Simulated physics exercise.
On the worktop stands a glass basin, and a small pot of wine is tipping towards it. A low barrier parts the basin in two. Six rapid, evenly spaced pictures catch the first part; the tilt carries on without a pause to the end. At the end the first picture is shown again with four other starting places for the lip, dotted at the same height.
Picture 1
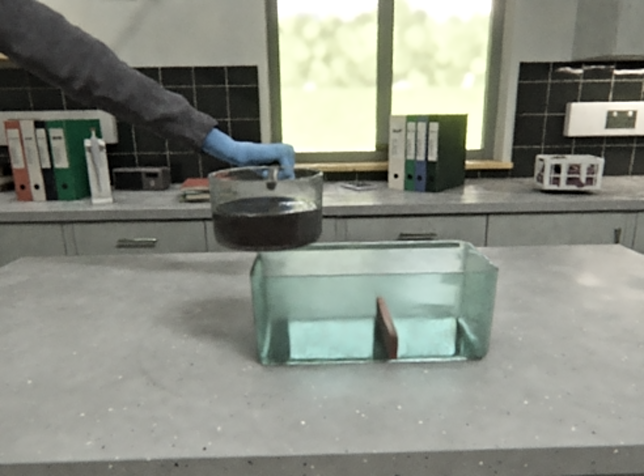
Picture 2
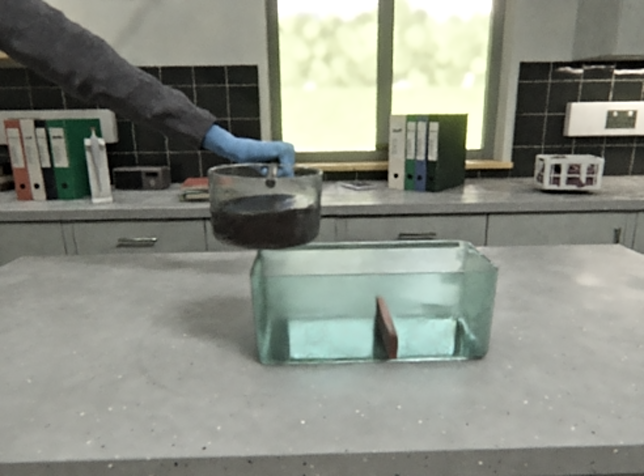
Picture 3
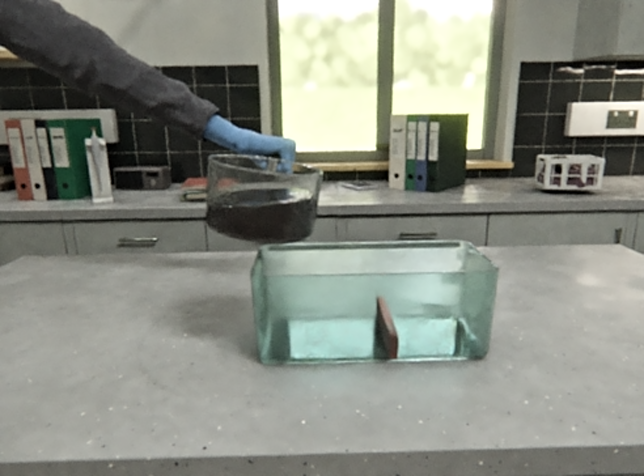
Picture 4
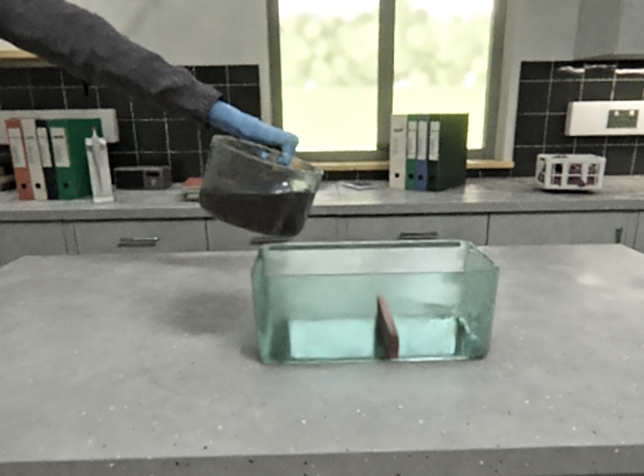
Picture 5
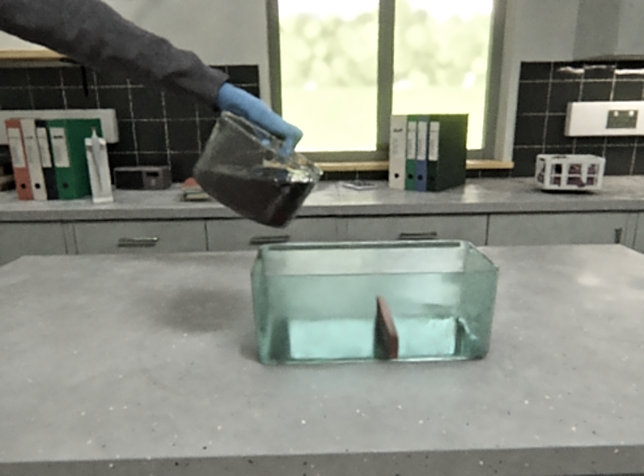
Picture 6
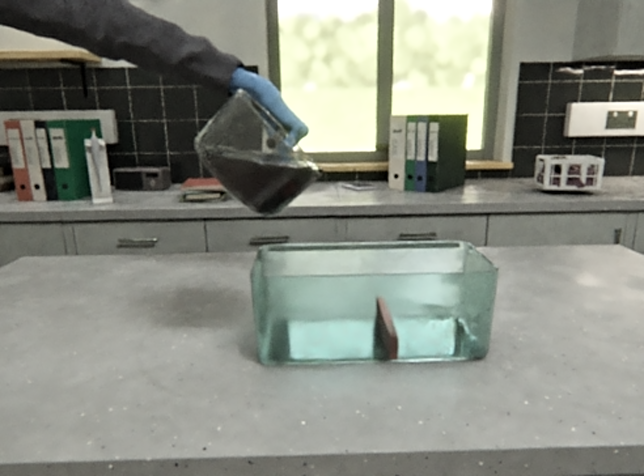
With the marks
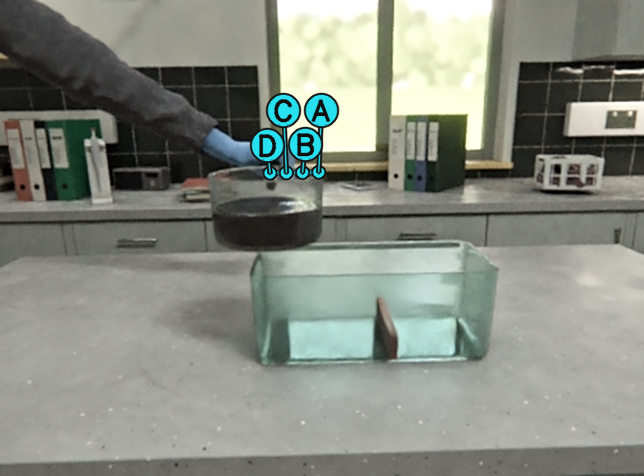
A blue-gloved hand tilting a small glass pot of dark wine rightward above a glass basin with a low barrier.
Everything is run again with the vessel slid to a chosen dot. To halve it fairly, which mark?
Spot B does it best.
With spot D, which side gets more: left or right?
The left side.
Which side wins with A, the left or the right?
More ends on the right.
On the marked copy, A at (318, 172); B at (302, 172); C at (286, 172); D at (270, 173).
If A is chosen, about 22 % ends left of the wall and 77 % right of it.
If B is chosen, about 49 % ends left of the wall and 50 % right of it.
If C is chosen, about 79 % ends left of the wall and 18 % right of it.
If D is chosen, about 87 % ends left of the wall and 9 % right of it; 3 % is lost outside.
